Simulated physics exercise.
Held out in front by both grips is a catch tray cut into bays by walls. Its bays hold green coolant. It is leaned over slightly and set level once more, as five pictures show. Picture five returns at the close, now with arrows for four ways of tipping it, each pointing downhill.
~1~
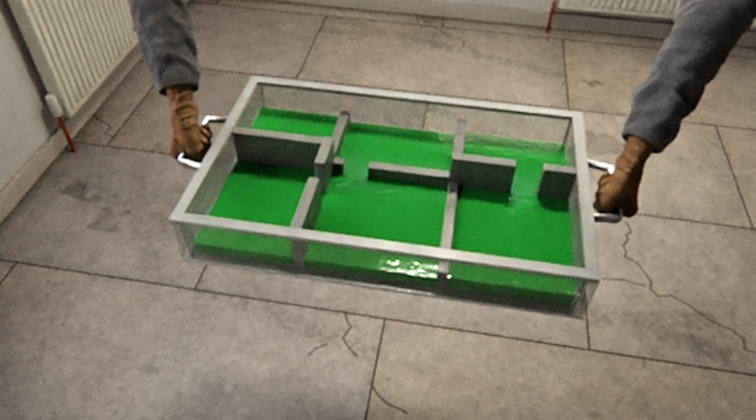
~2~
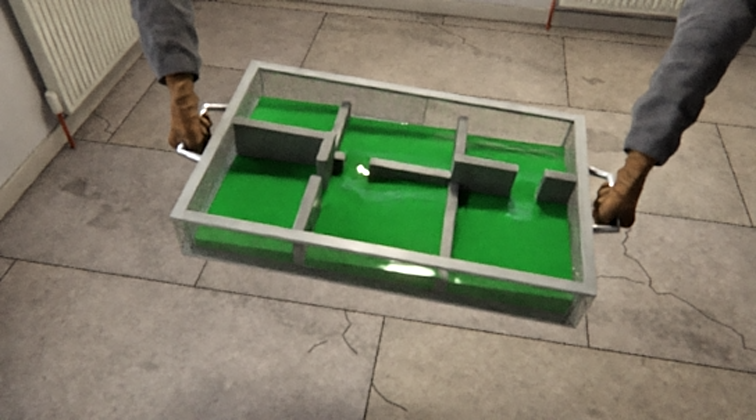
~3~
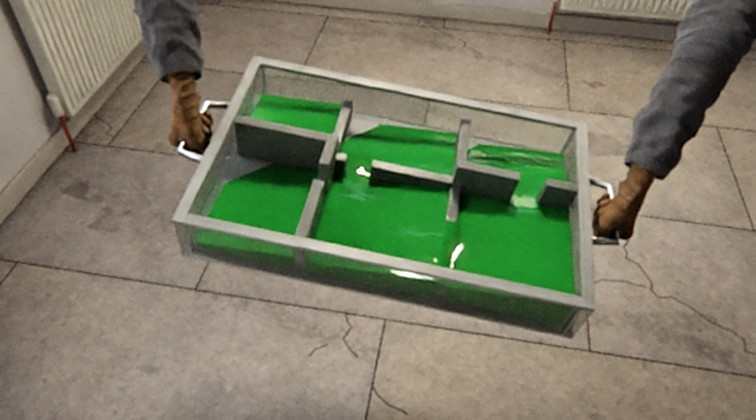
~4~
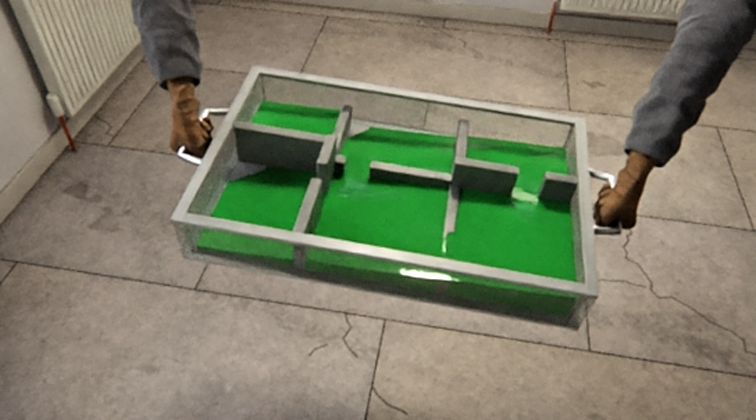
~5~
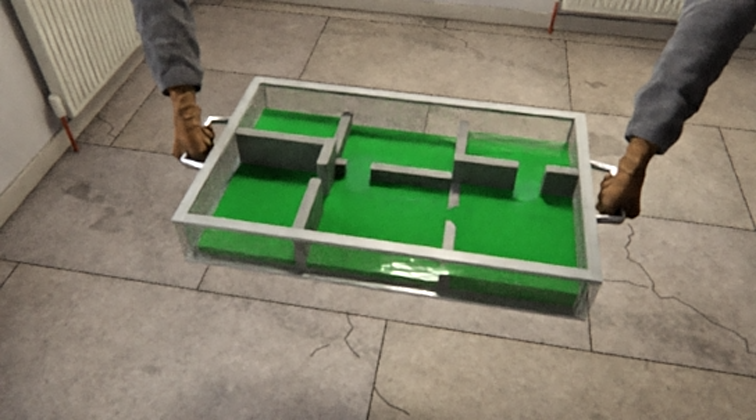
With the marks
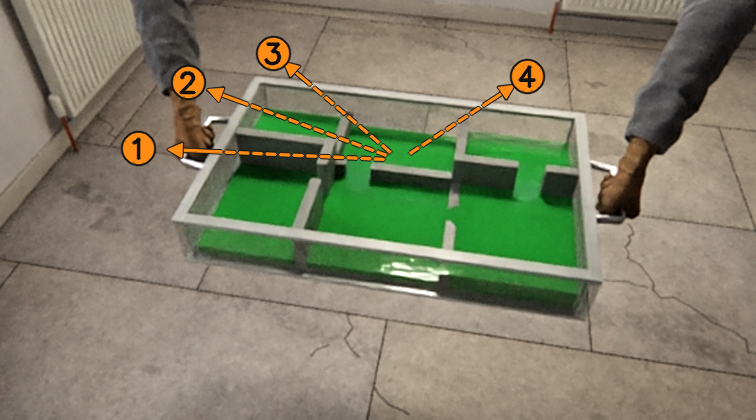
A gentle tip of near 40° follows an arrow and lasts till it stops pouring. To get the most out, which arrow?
It is 4.
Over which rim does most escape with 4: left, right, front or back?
The back rim.
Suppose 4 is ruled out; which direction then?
3.
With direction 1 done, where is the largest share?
That is the front left bay.
In orange, 1 ends at (173, 149); 2 ends at (212, 91); 3 ends at (288, 65); 4 ends at (509, 88).
Choosing 1, about 38 % stays in the tray, the largest part in the front left bay.
Choosing 2, about 29 % stays in the tray, the largest part in the front left bay.
Choosing 3, about 20 % stays in the tray, the largest part in the back left bay.
Choosing 4, about 16 % stays in the tray, the largest part in the back right bay.
